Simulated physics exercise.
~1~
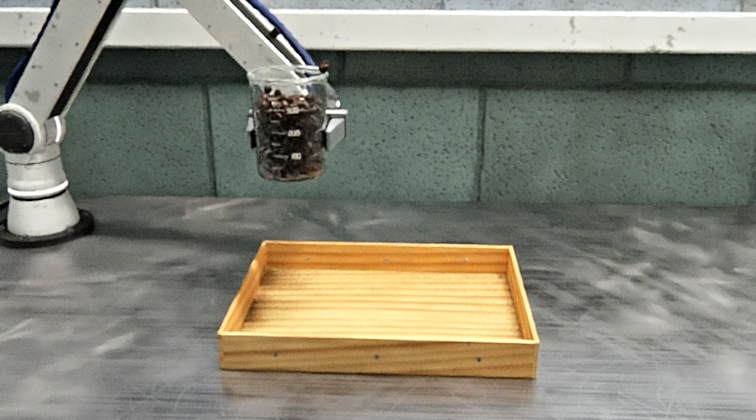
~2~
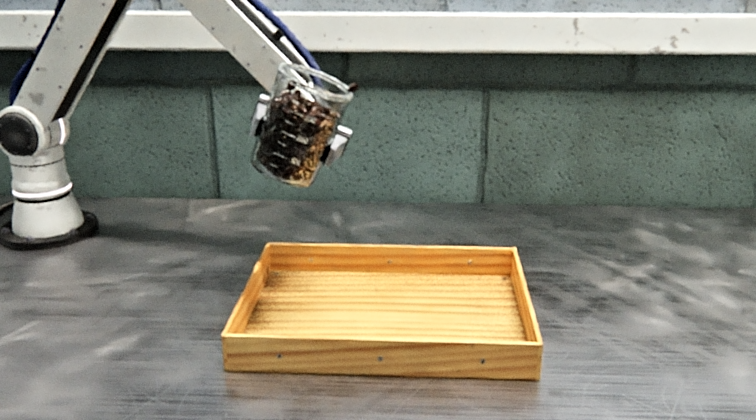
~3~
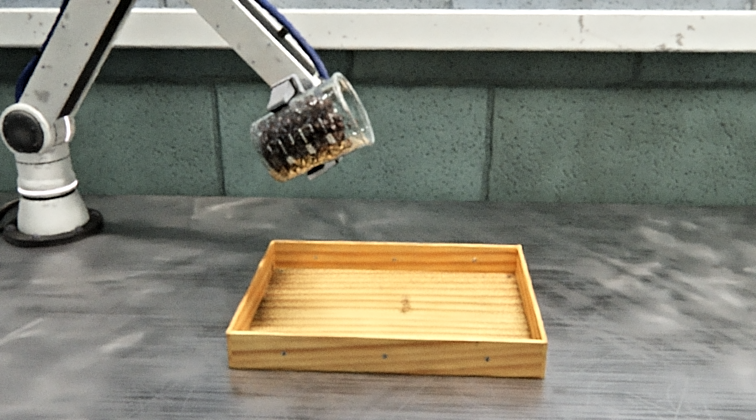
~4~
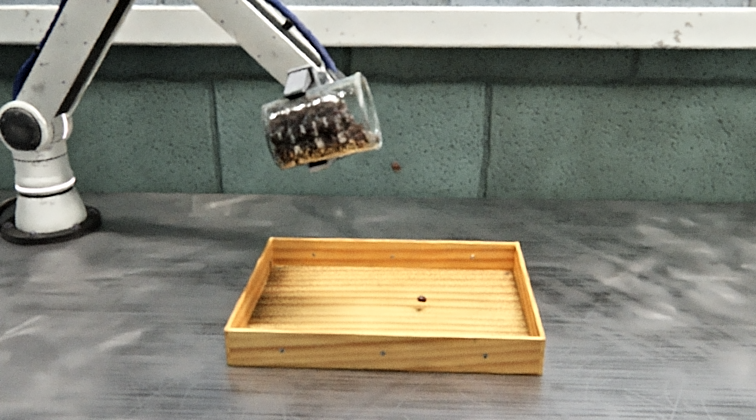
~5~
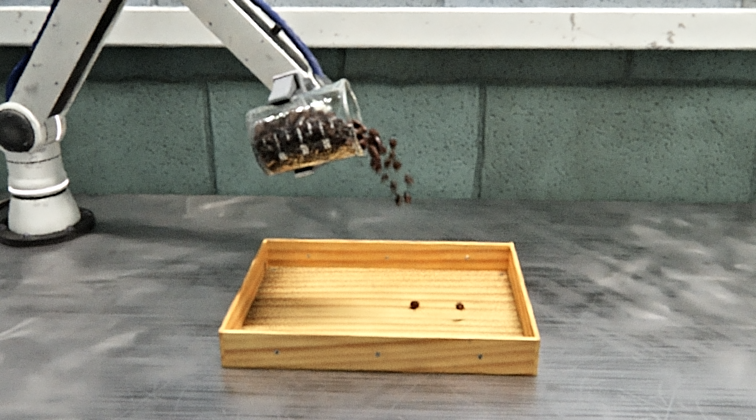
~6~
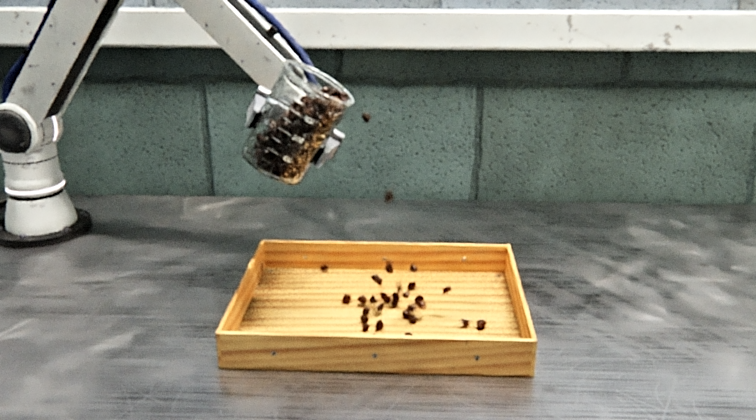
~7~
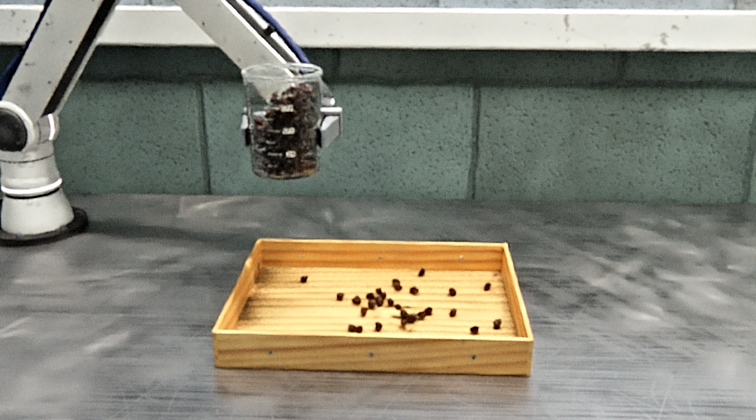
On a dark tabletop, a robot arm tipping a clear beaker of dark beans, scattering some into a wooden tray, then righting it.
